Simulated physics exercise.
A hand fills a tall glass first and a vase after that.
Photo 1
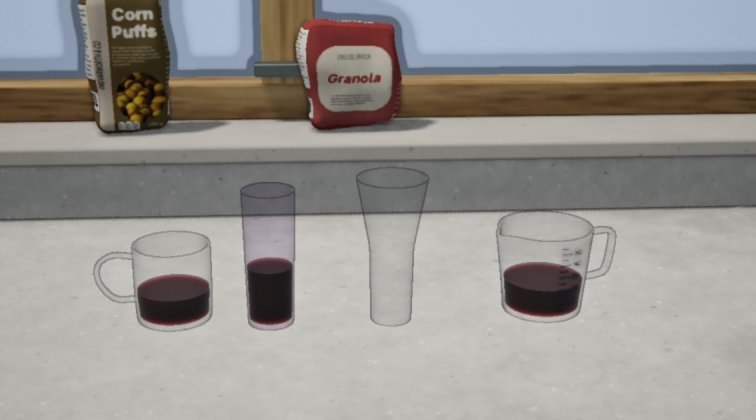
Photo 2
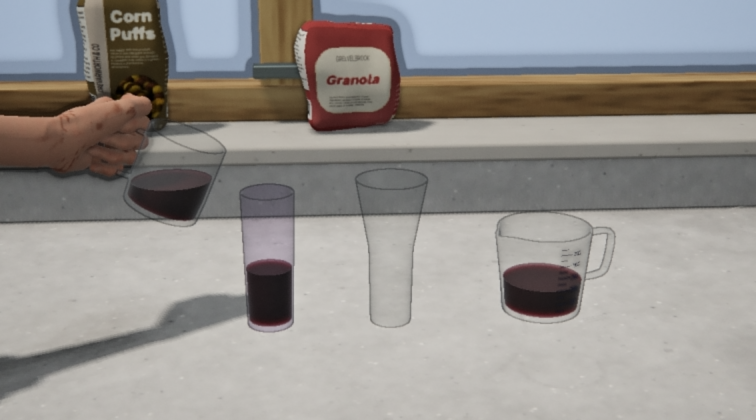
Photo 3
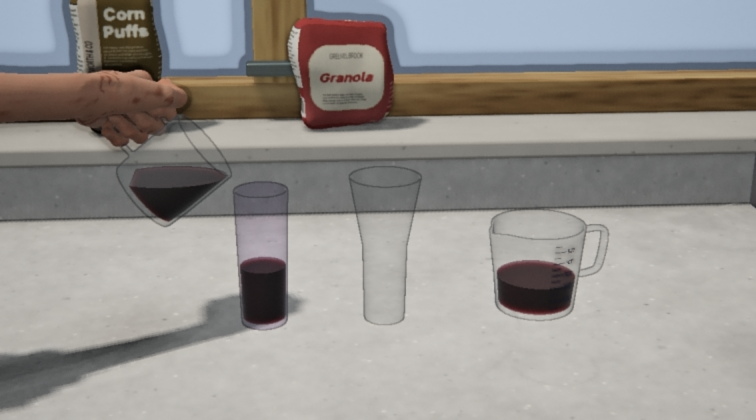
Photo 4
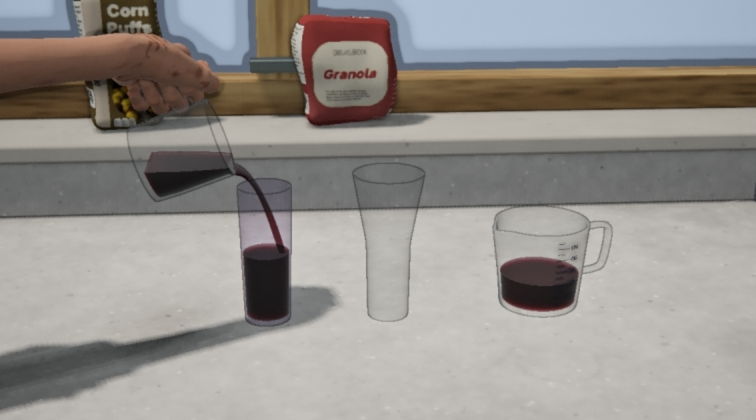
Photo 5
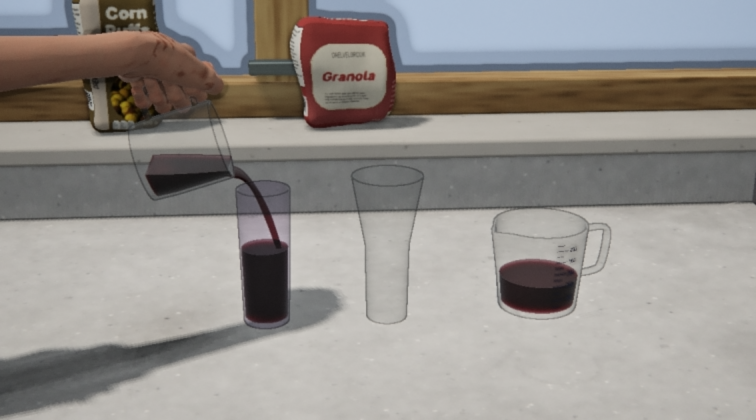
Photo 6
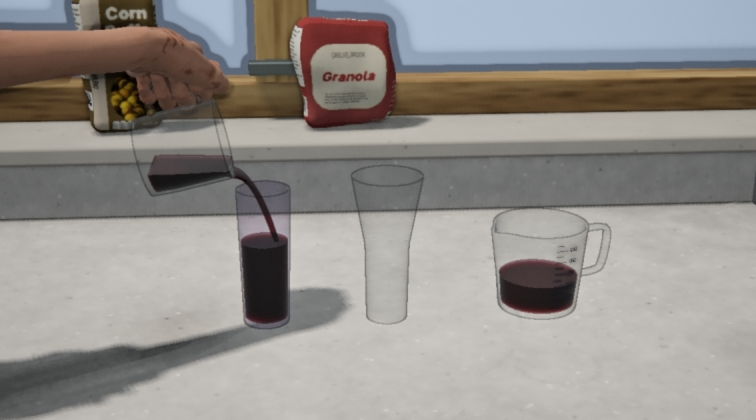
A hand lifts a clear mug of dark red liquid from the left of a pale countertop, seen from the front and slightly above. It tilts the mug further and pours a thin stream into the purple-tinted tall glass, whose level rises. An empty flared vase and a part-filled measuring jug stand still to the right, with corn puffs and red granola packages behind by a window.
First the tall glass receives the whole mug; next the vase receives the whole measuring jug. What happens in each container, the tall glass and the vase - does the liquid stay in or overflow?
Outcome: Tall glass: All inside; vase: All inside.
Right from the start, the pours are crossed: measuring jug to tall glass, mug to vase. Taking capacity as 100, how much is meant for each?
The first sits near 100 per cent of capacity and the second near 40 per cent.
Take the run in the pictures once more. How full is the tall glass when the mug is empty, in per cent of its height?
Looks like roughly 85 percent to me.
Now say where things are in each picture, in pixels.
At the start; mug (173, 277) about a third full; measuring jug (543, 264) about a third full; tall glass (270, 254) about a third full; vase (391, 246) empty, in the first picture.
A hand has the mug; mug (175, 170) tipped 25° with all of its load; tall glass about a third full, surface at (269, 268), in the second picture.
The mug is tipped; mug (177, 170) tipped 50° with all of its load; tall glass (263, 254) about a third full, in the third picture.
The stream is running; mug (184, 150) tipped 70° with about three quarters of its load; tall glass about half full, surface at (266, 253), in the fourth picture.
The stream is running; mug (185, 150) tipped 75° with about two thirds of its load; vase (387, 244) empty, in the fifth picture.
The stream is running; mug (187, 148) tipped 75° with about two thirds of its load; measuring jug about a third full, surface at (538, 274); tall glass about two thirds full, surface at (265, 241); vase (387, 244) empty, in the sixth picture.
Shortly, the tall glass is about three quarters full.
Then, the tall glass is nearly full.
At the finish, the tall glass is nearly full; the vase is about two thirds full.
